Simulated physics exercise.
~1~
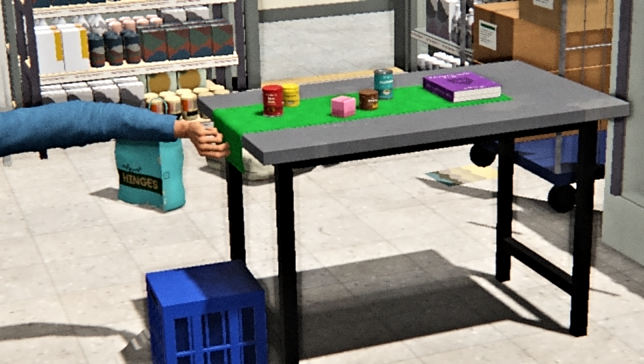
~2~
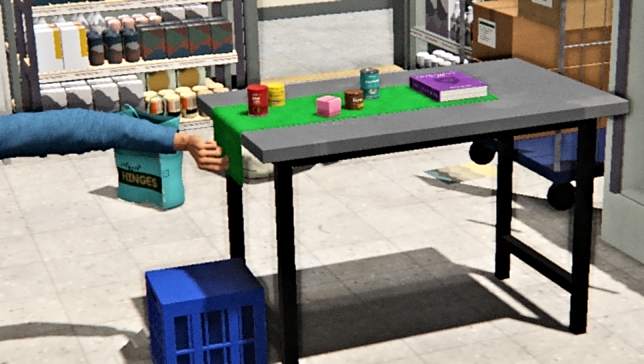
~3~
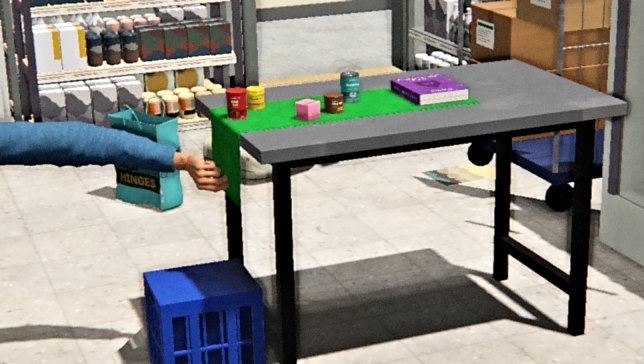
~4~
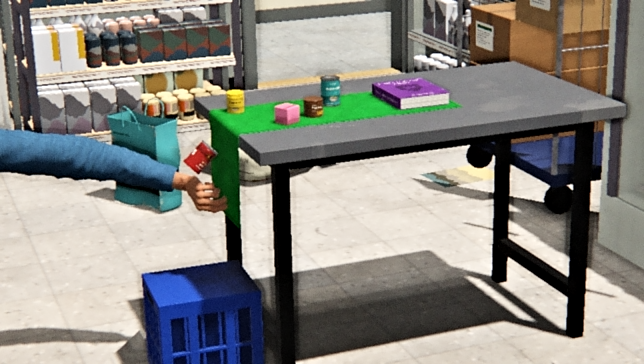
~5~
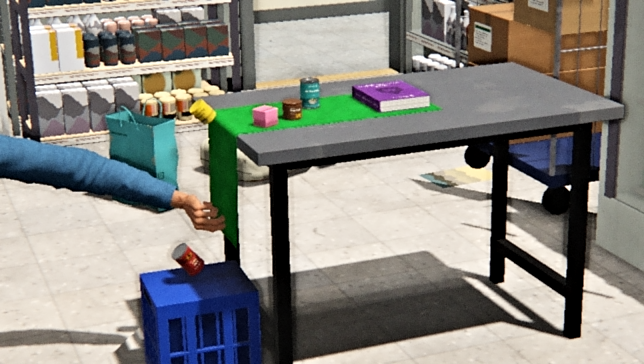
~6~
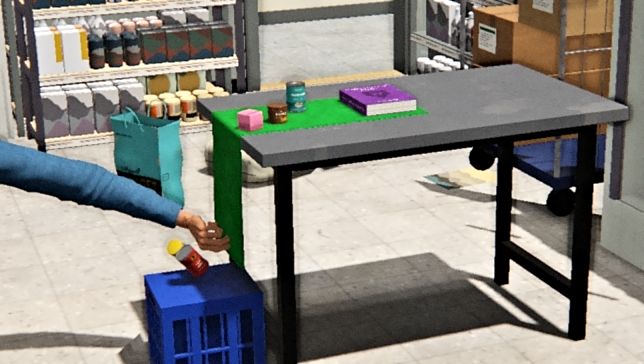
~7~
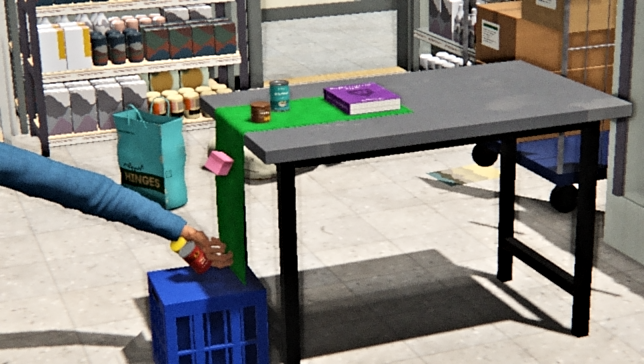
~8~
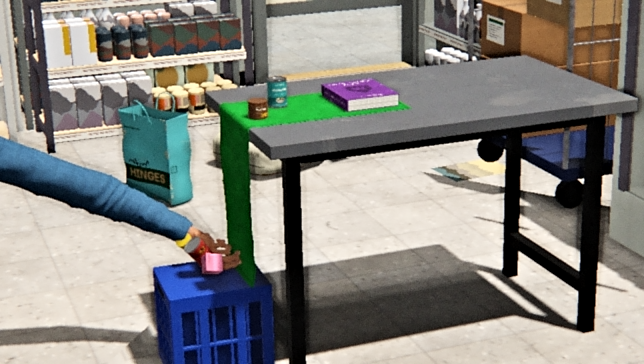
The video shows a hand pulling a green tablecloth down over a table's end toward a blue crate, as a red can, a yellow pot and a pink cube drop onto the crate in turn. The hem ends at the crate, with the brown pot, turquoise can and purple book still on the table.
